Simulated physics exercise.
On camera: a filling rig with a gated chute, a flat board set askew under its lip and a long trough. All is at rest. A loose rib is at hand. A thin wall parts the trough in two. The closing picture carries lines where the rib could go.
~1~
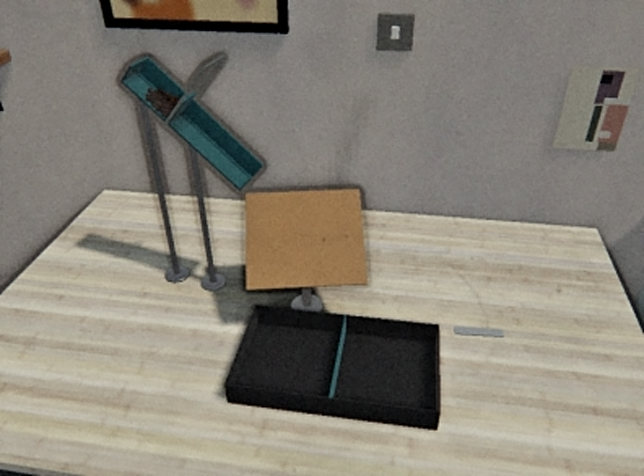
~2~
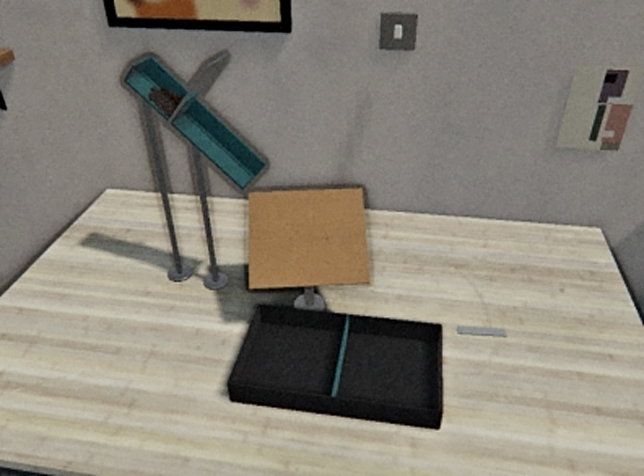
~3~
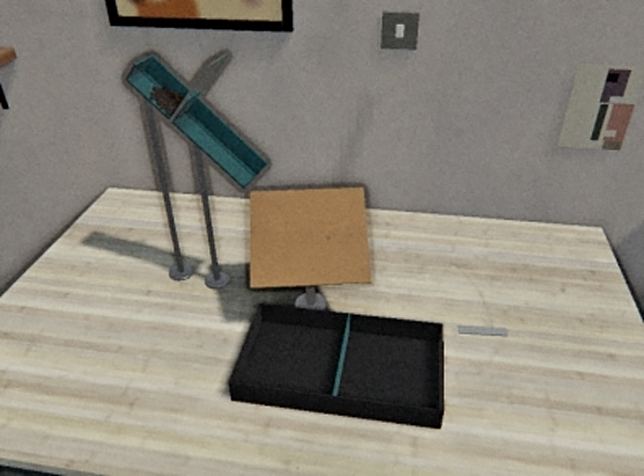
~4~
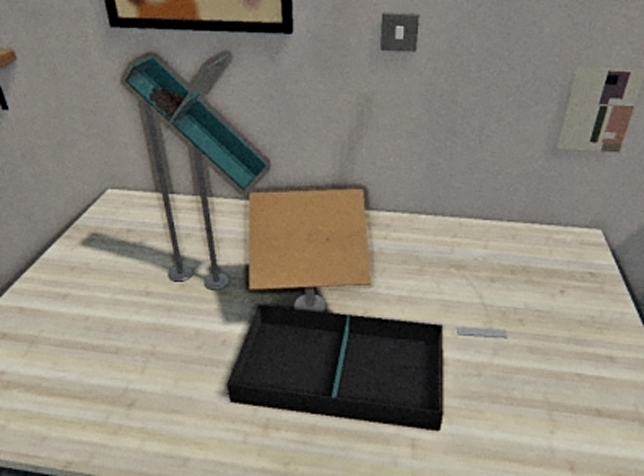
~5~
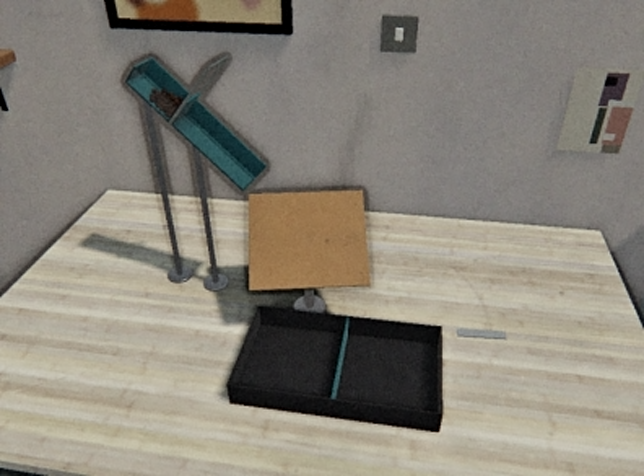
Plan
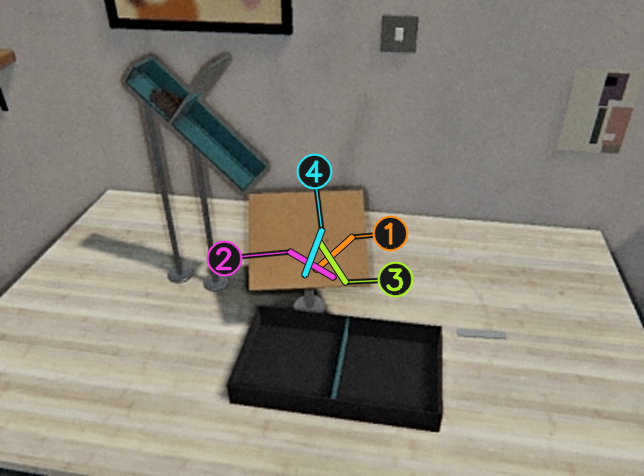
A pale wooden tabletop against a grey wall is seen from above and in front, with part of a framed picture, a switch plate and a patchwork print on the wall. A teal chute holding a small brown load slants down rightward on grey posts at left, above a tilted tan board, a black trough with a teal divider and a thin grey strip at right. Nothing on the table moves, while the camera wavers very slightly.
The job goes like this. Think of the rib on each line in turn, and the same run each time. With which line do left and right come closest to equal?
The best line is 3.
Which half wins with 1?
Left.
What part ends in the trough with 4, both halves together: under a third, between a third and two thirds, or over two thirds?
It is over two thirds.
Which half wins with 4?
Left.
On the marked copy, line 1 from (352, 237) to (316, 269); line 2 from (290, 251) to (333, 277); line 3 from (318, 241) to (345, 282); line 4 from (321, 230) to (304, 274).
If 1 is chosen, of what is caught, nearly all in the left half, a small part in the right.
If 2 is chosen, of what is caught, a small part in the left half, nearly all in the right.
If 3 is chosen, of what is caught, about half in the left half, about half in the right.
If 4 is chosen, of what is caught, nearly all in the left half, a stray few in the right.
